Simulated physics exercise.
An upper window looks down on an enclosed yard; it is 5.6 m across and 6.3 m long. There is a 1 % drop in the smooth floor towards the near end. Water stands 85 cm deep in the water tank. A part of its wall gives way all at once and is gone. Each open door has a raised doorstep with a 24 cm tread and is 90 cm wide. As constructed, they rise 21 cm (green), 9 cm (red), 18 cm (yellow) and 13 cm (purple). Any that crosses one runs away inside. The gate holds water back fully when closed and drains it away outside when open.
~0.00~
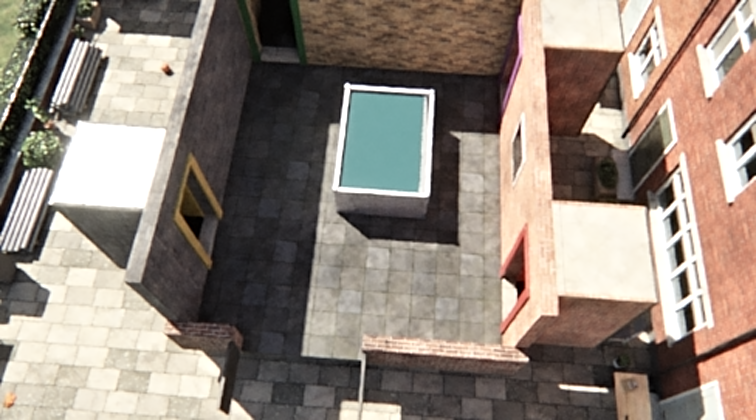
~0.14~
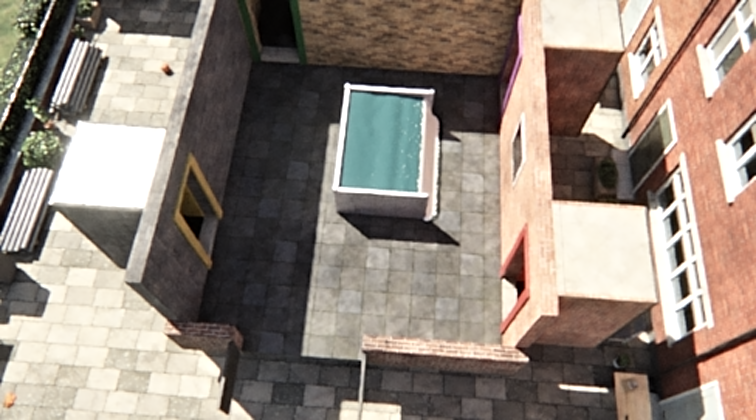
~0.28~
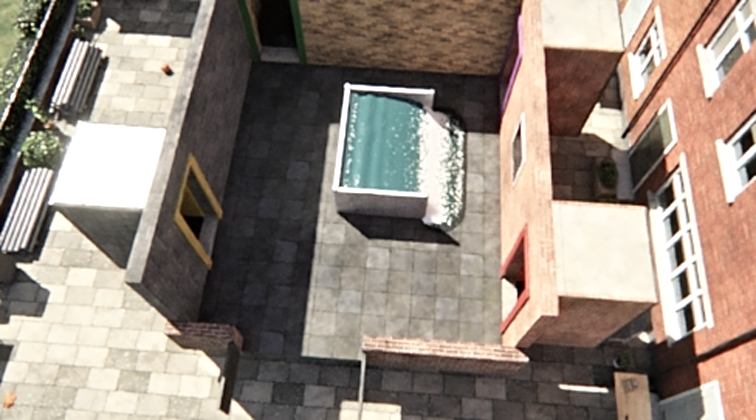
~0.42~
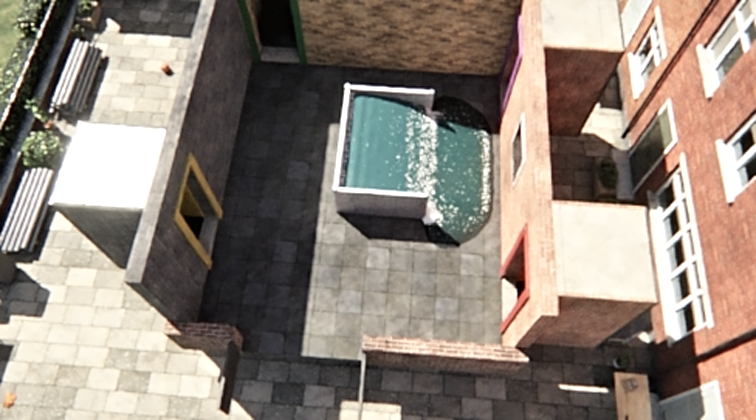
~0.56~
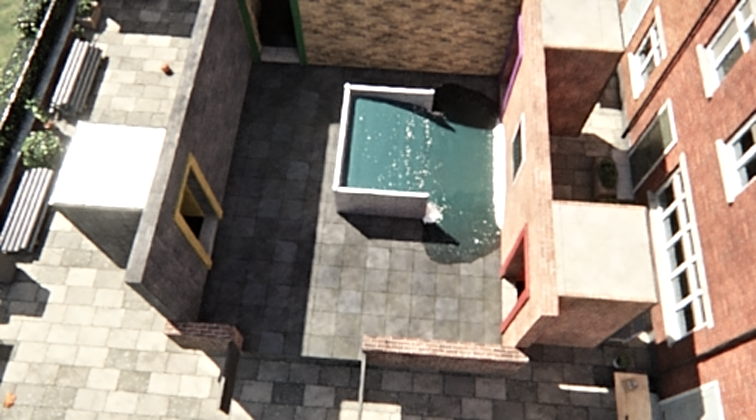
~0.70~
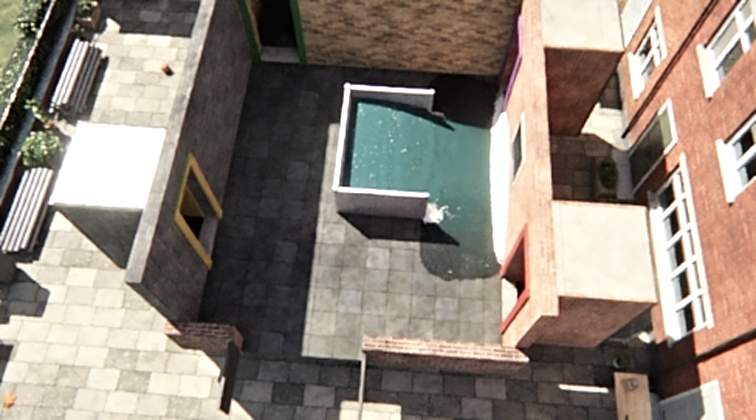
A white-rimmed tank of still, teal water stands in a paved, walled yard, seen from high above through an unmoving view. A yellow-edged opening is on the left, green at the back left, red and magenta on the right, with benches beyond the left wall. The tank's right side vanishes, and foaming water pours out rightward, spreads to the brick wall, then creeps nearer across the slabs.
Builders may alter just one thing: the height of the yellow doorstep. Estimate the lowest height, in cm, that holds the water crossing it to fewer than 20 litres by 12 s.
My estimate is 9.5 cm.
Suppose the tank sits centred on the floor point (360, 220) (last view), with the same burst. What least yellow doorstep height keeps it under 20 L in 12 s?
At least roughly 10.5 cm high.
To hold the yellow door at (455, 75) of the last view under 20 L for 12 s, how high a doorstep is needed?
Minimum: About 26 cm.
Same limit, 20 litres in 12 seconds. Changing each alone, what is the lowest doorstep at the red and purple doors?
Roughly 14.5 cm for the red door and roughly 33 cm for the purple door.
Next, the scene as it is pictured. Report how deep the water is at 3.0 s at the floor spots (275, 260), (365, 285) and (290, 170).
In that order: 0, 2 and 0 cm.
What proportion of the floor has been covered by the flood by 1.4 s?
Some 25 in a hundred.
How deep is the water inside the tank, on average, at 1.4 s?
Mean depth: Approx. 32 cm.
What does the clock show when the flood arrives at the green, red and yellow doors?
Times: Green 2.8 seconds, red 1.0 seconds, yellow 4.0 seconds.
After 1.4 s water covers 25 % of the floor, deepest (58 cm) near (492, 173); it has not reached the yellow door.
After 3.0 s water covers 60 % of the floor, deepest (34 cm) near (493, 357); it has not reached the yellow door.
After 12.0 s water covers 100 % of the floor, deepest (14 cm) near (503, 357); 9 cm at the yellow door, 0 litres in over its 18 cm doorstep.
At the yellow door as built, the water arrived by 4.0 s and peaked near 13 cm at 5.8 s.
With a doorstep of 8.5 cm, 34 litres would have come in within the 12 s; with 11.5 cm, 4 litres. So under 20 litres takes about 9.5 cm.
